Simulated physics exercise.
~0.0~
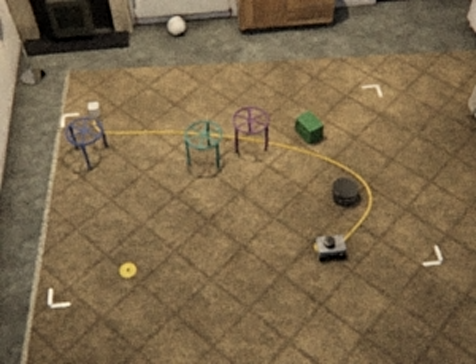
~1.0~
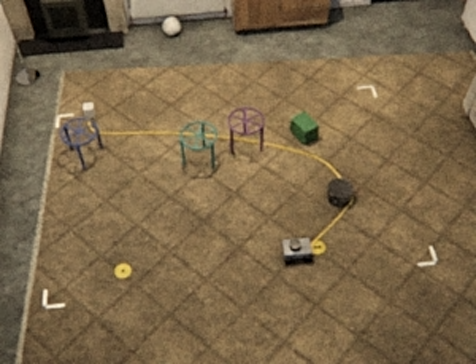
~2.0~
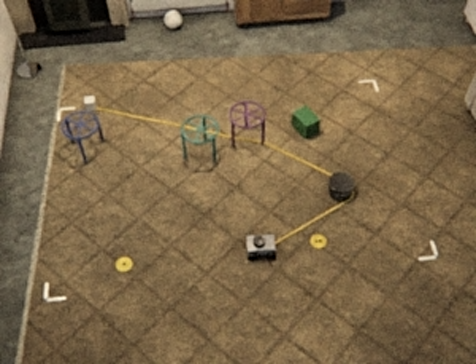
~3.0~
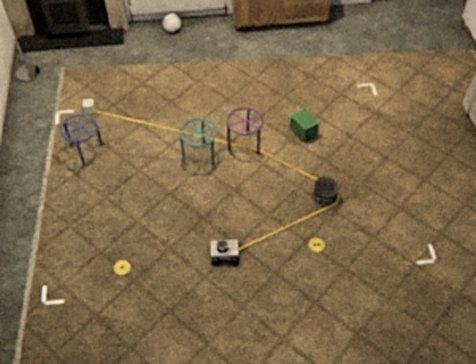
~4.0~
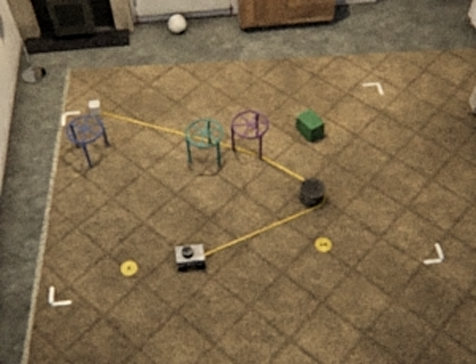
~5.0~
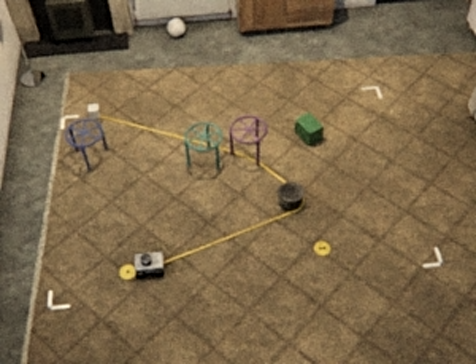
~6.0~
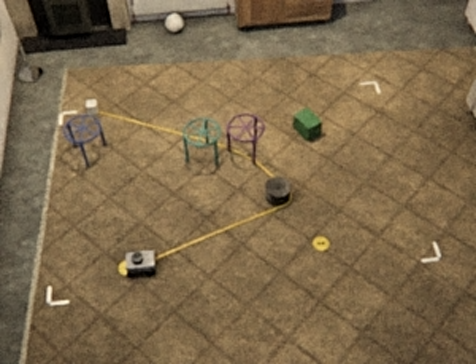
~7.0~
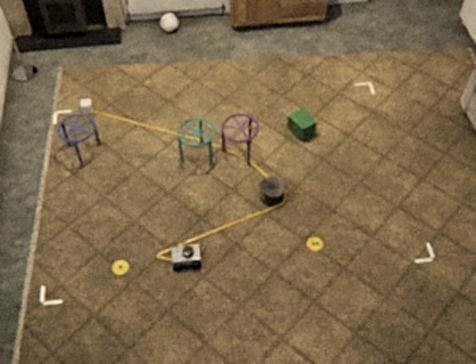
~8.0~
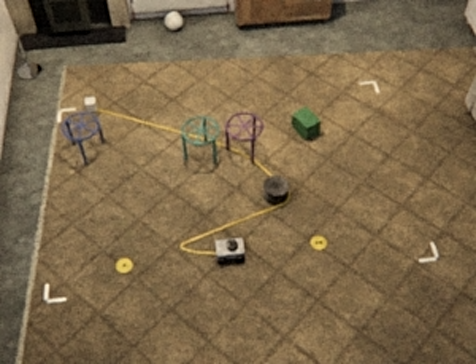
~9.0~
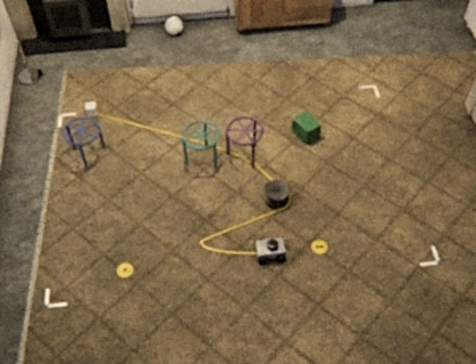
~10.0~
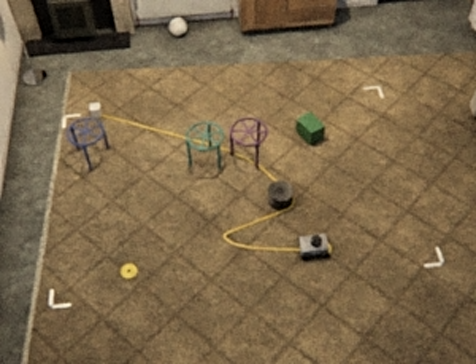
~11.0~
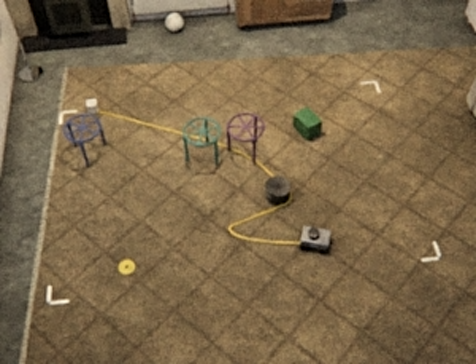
A small cart pulls a yellow cord left, dragging a black bin, then returns right and stops.
